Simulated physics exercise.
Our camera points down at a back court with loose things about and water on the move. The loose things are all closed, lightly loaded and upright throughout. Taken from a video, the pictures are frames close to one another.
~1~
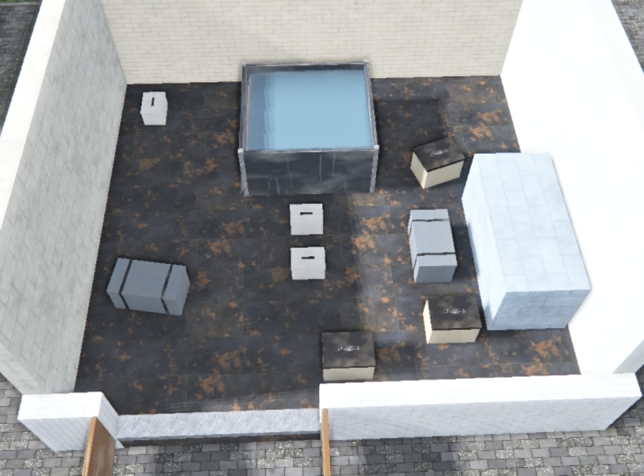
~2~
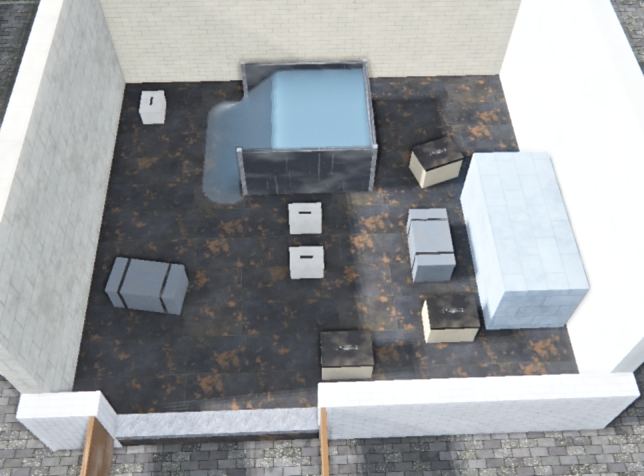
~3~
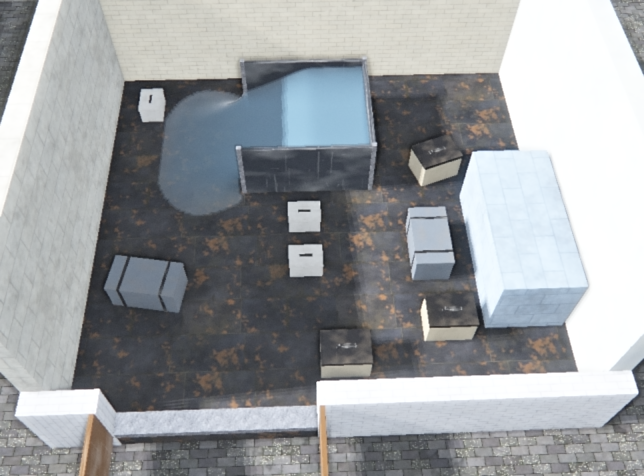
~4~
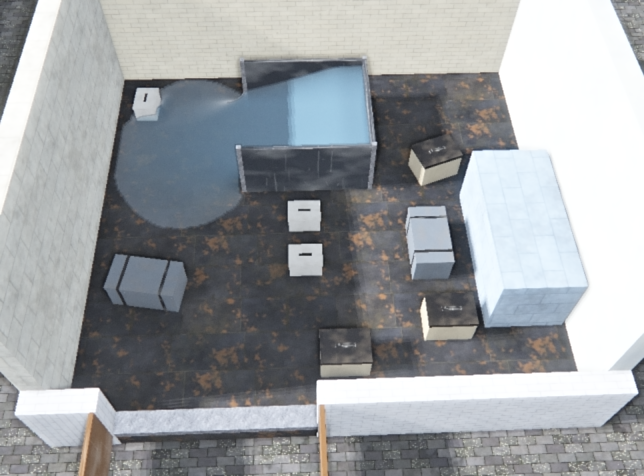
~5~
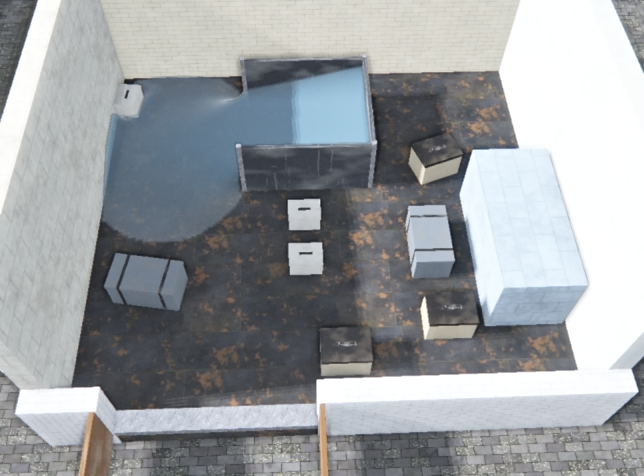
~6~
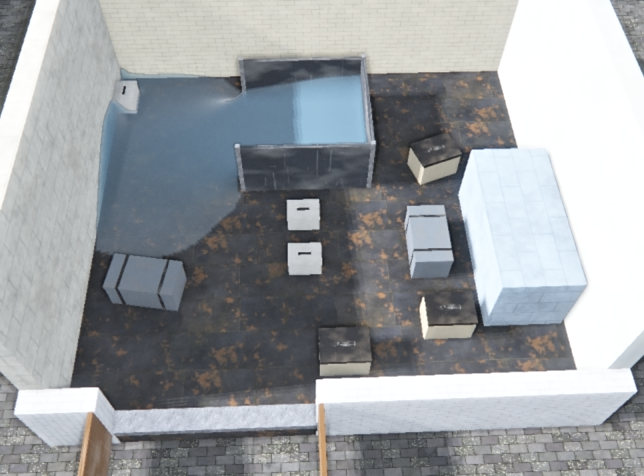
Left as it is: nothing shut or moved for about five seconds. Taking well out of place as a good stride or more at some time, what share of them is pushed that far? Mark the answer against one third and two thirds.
Fewer than a third of them.
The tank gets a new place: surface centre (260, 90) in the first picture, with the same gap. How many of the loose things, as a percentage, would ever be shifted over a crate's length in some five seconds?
It works out at about 20 percent.
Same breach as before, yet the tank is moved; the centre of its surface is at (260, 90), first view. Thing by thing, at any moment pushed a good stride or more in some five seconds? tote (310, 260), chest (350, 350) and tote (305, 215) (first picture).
One after the other: Under that, less than that, short of that.
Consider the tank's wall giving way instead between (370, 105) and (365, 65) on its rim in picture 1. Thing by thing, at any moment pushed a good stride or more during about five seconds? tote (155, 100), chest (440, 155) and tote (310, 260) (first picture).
Outcome by item - short of that distance / displaced that far / displaced that far.
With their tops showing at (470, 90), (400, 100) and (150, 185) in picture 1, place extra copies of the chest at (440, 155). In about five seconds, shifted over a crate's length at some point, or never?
Stays put, stays put, displaced.
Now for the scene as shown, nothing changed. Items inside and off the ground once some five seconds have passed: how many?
That comes out at 2.
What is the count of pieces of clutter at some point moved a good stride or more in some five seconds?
That makes 2.
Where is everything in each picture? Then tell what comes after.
In the first picture, a tote at (153, 102) rests on the ground; a tote at (308, 258), on the bottom; 0 of 8 have shifted.
In the second picture, a tote at (152, 101) rests on the ground; a tote at (307, 257) rests on the ground; 0 of 8 have shifted.
In the third picture, a tote at (151, 99), on the bottom; a tote at (306, 255), on the bottom; 0 of 8 have shifted.
In the fourth picture, a tote at (146, 98) rests on the ground, close to its start; a tote at (306, 255), on the bottom; 1 of 8 have shifted.
In the fifth picture, a tote at (127, 95), on the bottom, a stride from its start; a tote at (306, 254), on the bottom; 1 of 8 have shifted.
In the sixth picture, a tote at (124, 91) floats, a stride from its start; a tote at (305, 254), on the bottom; 1 of 8 have shifted.
A moment on, 0 of 8 are well off their spots; 1 afloat.
Next, 2 of 8 are well off their spots; 1 afloat.
Later, 2 of 8 are well off their spots; 2 afloat.
In the end, 2 of 8 are well off their spots, and 2 have been at some point; 2 afloat.
